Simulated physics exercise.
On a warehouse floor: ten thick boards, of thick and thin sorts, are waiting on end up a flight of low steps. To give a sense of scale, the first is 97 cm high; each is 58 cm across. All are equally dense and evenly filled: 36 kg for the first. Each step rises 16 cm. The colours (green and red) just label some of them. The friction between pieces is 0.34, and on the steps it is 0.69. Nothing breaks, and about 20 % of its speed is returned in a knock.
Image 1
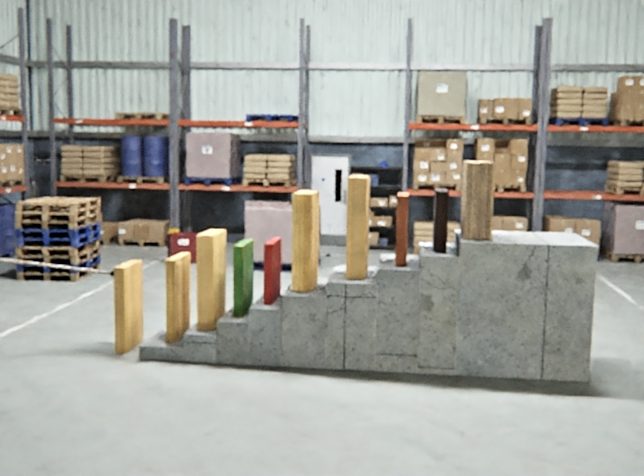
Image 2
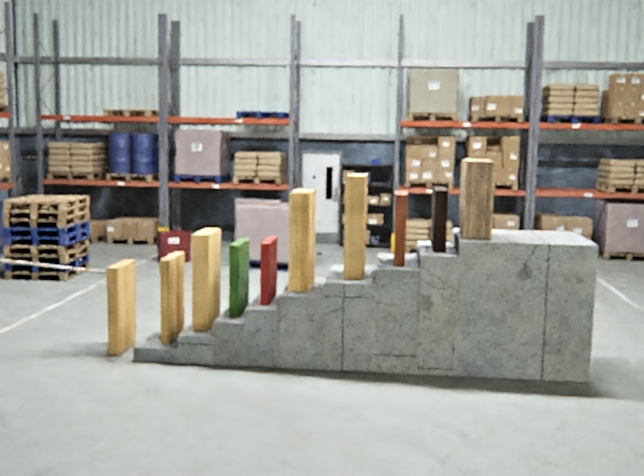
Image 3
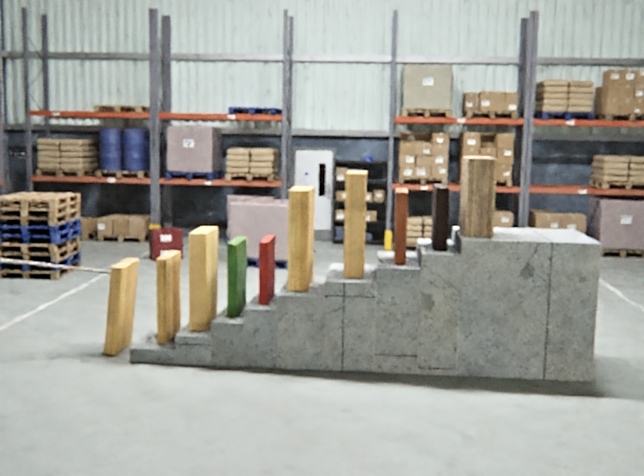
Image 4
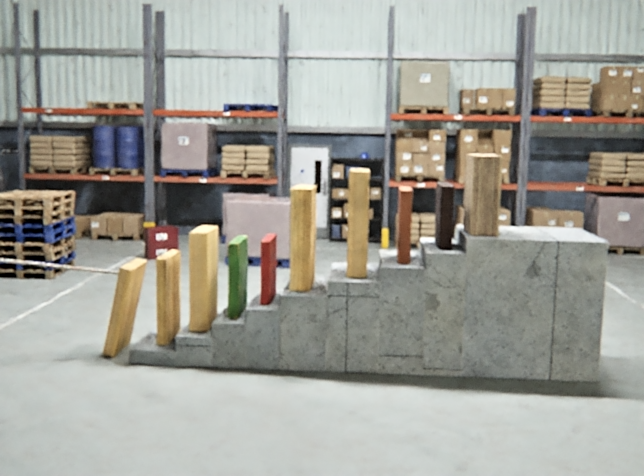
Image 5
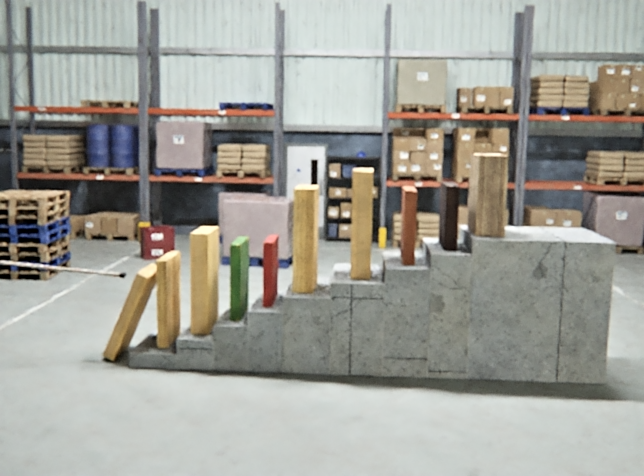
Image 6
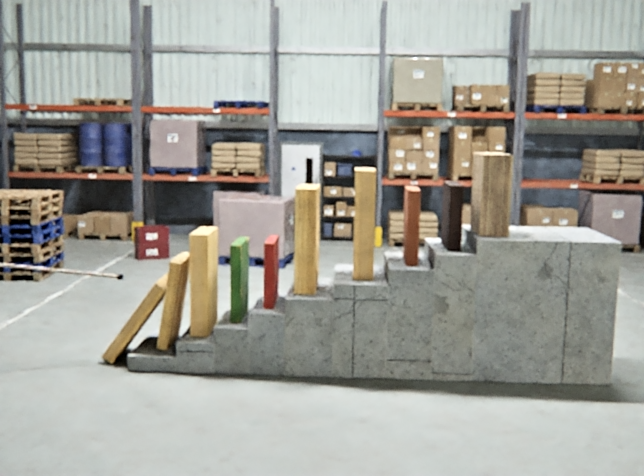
A concrete staircase with upright boards stood in a warehouse as a pole from the left pushed the first board over against the second, which then leaned slightly toward the third.
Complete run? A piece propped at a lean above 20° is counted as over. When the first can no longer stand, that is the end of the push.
Yes.
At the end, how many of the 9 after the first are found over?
9.
Then, 0.76 s past the last view, 3 of the 9 other boards over; green board 27° from how it stood; red board 14° from how it stood.
Then, 1.96 s past the last view, 7 of the 9 other boards over; green board 49° from how it stood; red board 45° from how it stood.
In the end, 9 of the 9 other boards over; green board 49° from how it stood; red board 45° from how it stood. Not one is left standing. From the last view, middles, green board near (263, 288), red board near (293, 277).
